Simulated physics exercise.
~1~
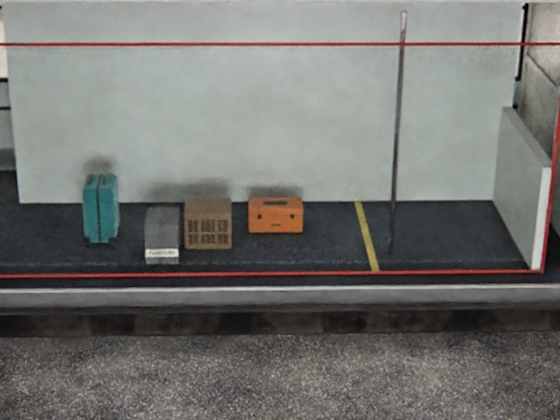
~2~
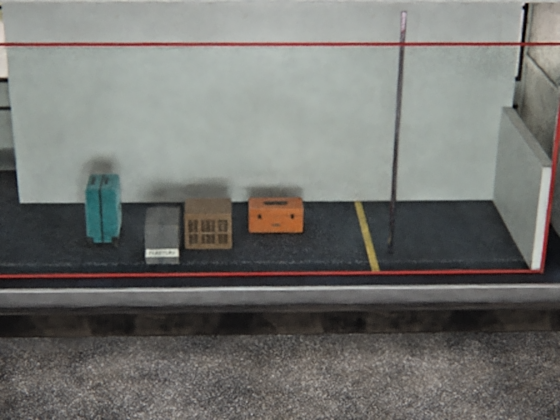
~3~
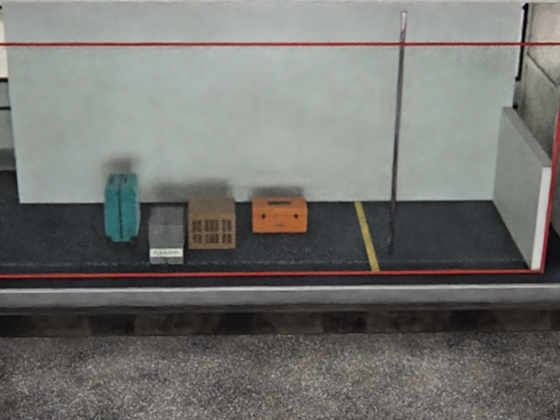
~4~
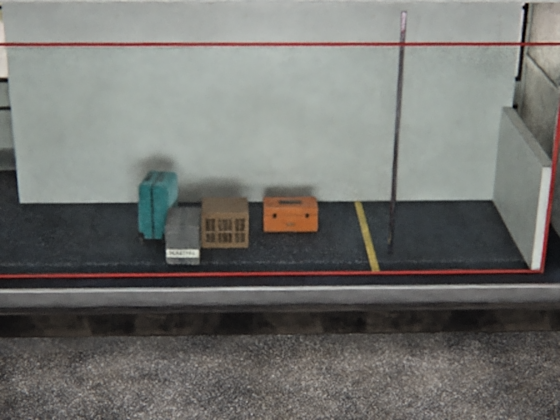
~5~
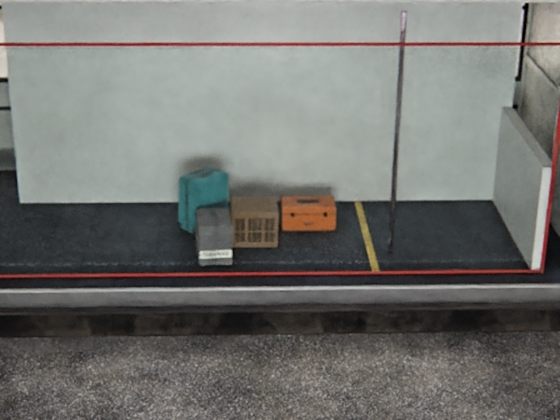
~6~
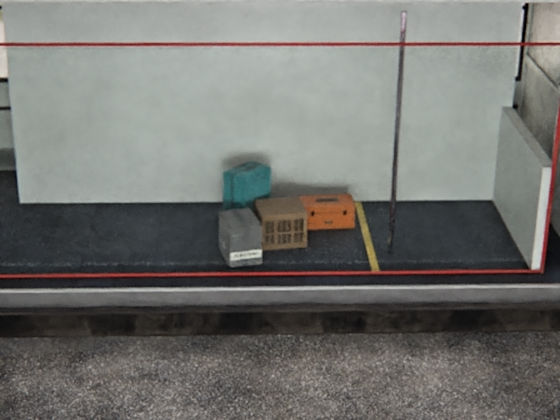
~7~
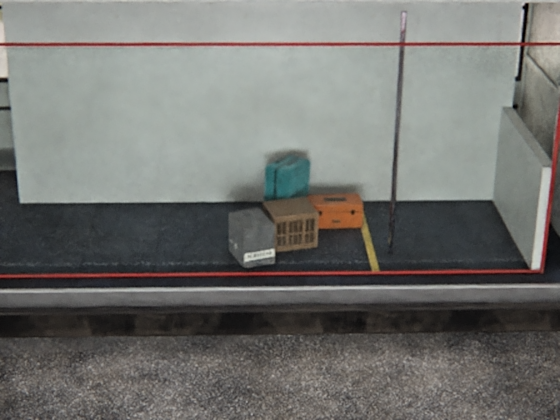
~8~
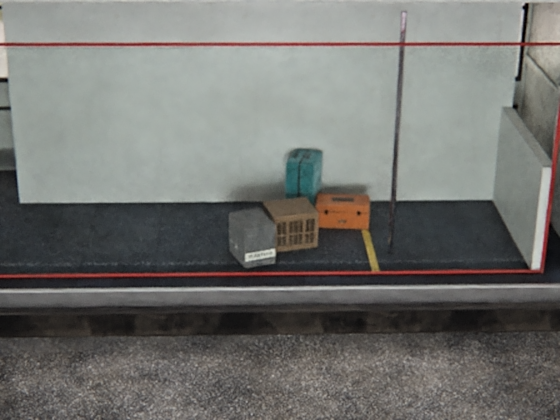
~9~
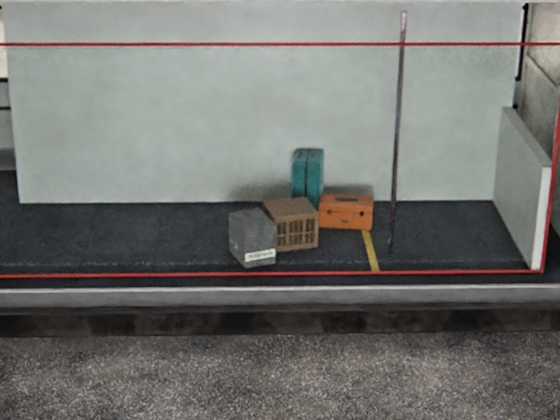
In a grey-walled bay with a pole, a teal case, a grey carton, a brown crate and an orange toolbox slid right, the case turning as it passed behind the others, until all four came to rest, the toolbox nearest the yellow line.
